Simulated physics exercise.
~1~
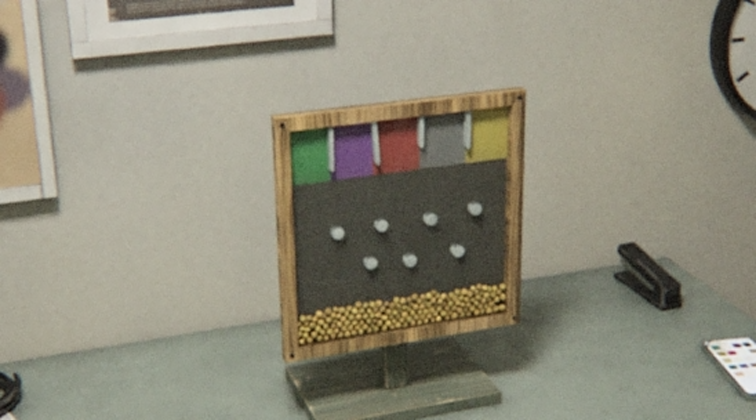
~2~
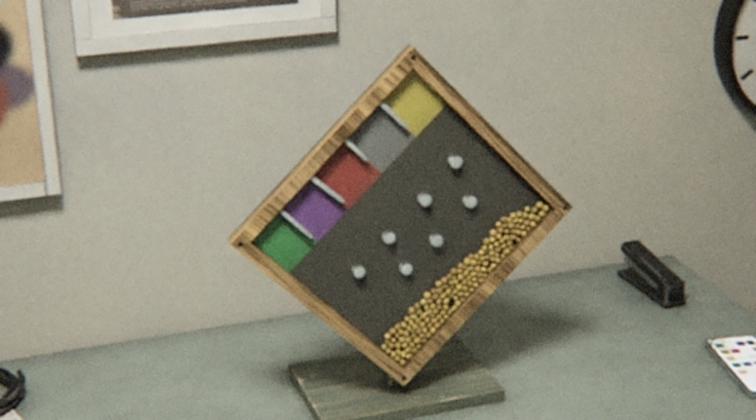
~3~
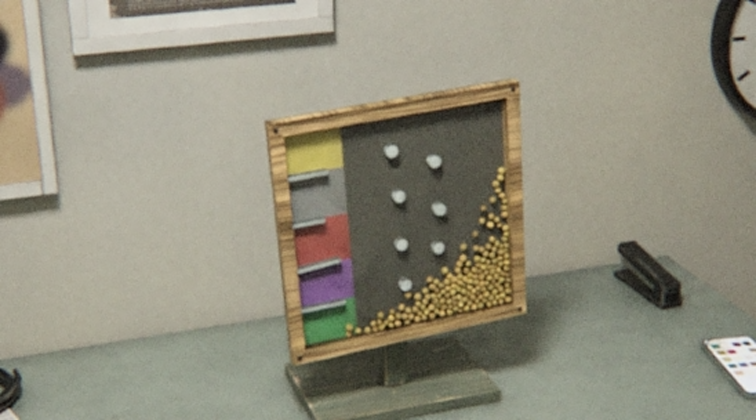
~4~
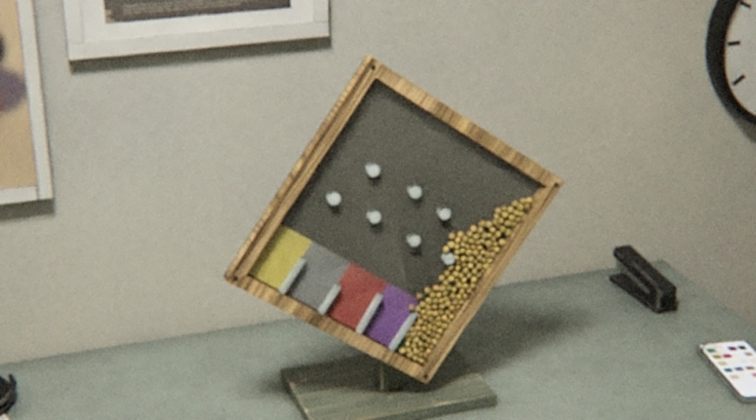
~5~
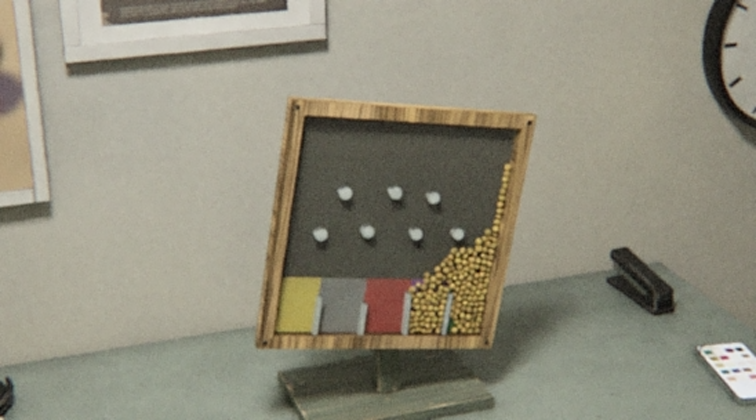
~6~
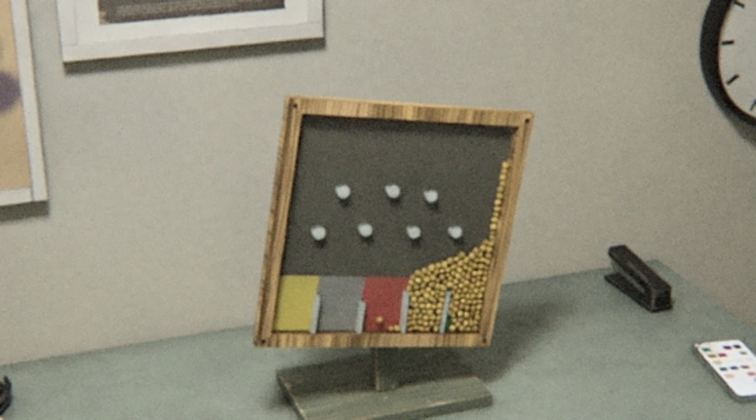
On a grey-green tabletop against a pale wall, seen from slightly above by a gently swaying camera, a wooden-framed case stands on a stand between a black stapler at right and a dark object at left. Green, purple, red, grey and yellow pockets line its top, with seven pale pegs below and small golden beads along the bottom. The case turns anticlockwise, and the beads slide into the right corner. It tips onto its side, then further, until the pockets are underneath. It stops slightly tilted, with beads filling the purple and green pockets and heaped up the right side, a few lying in red.
